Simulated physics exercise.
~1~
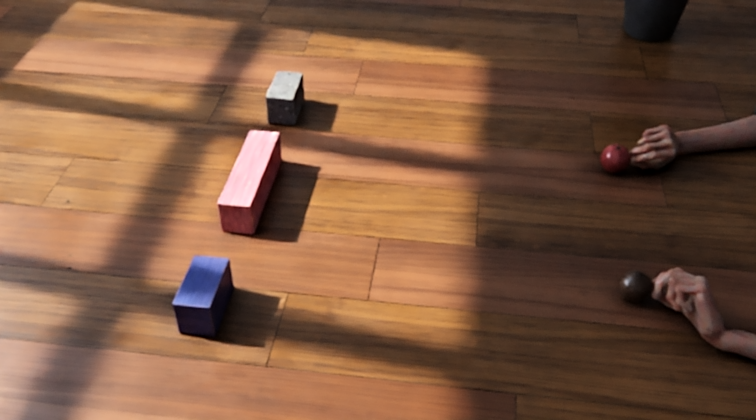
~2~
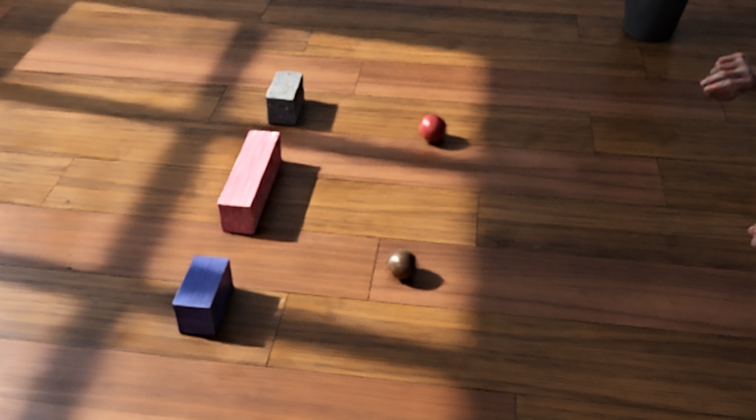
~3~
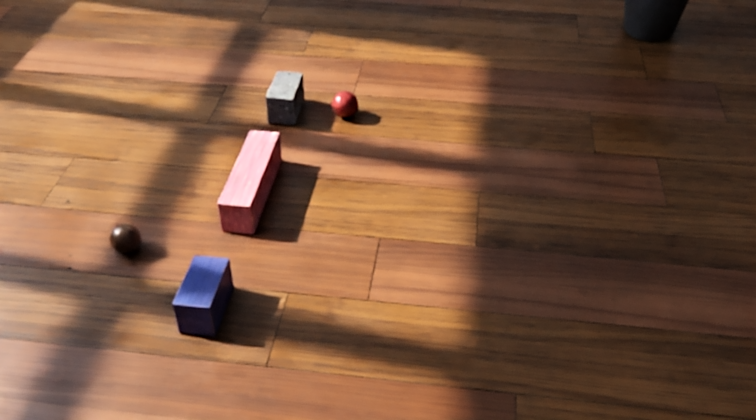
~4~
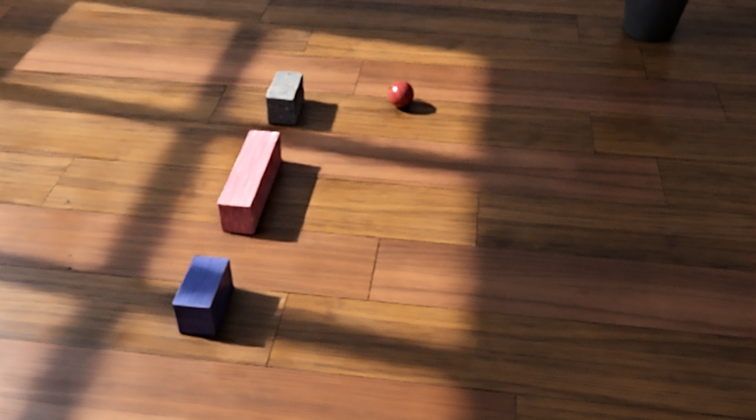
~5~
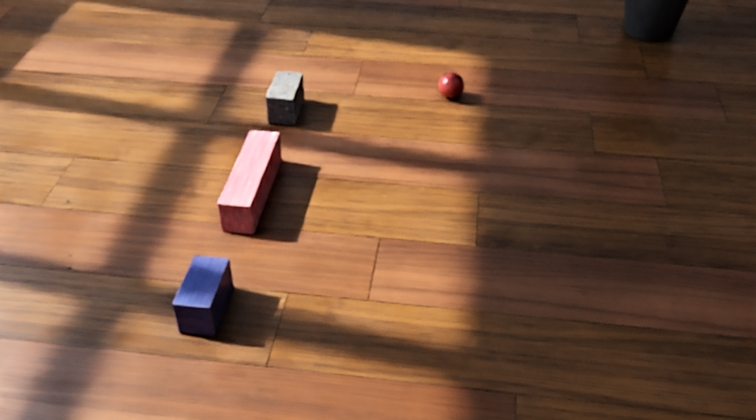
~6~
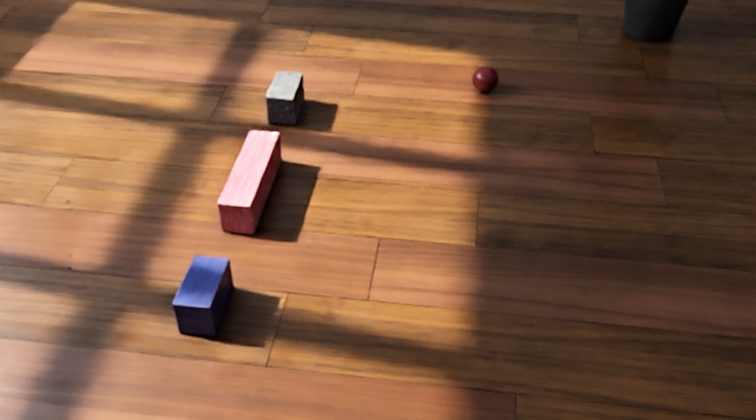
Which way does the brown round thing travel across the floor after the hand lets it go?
It rolls to the left, passing through the gap between the pink and blue blocks.
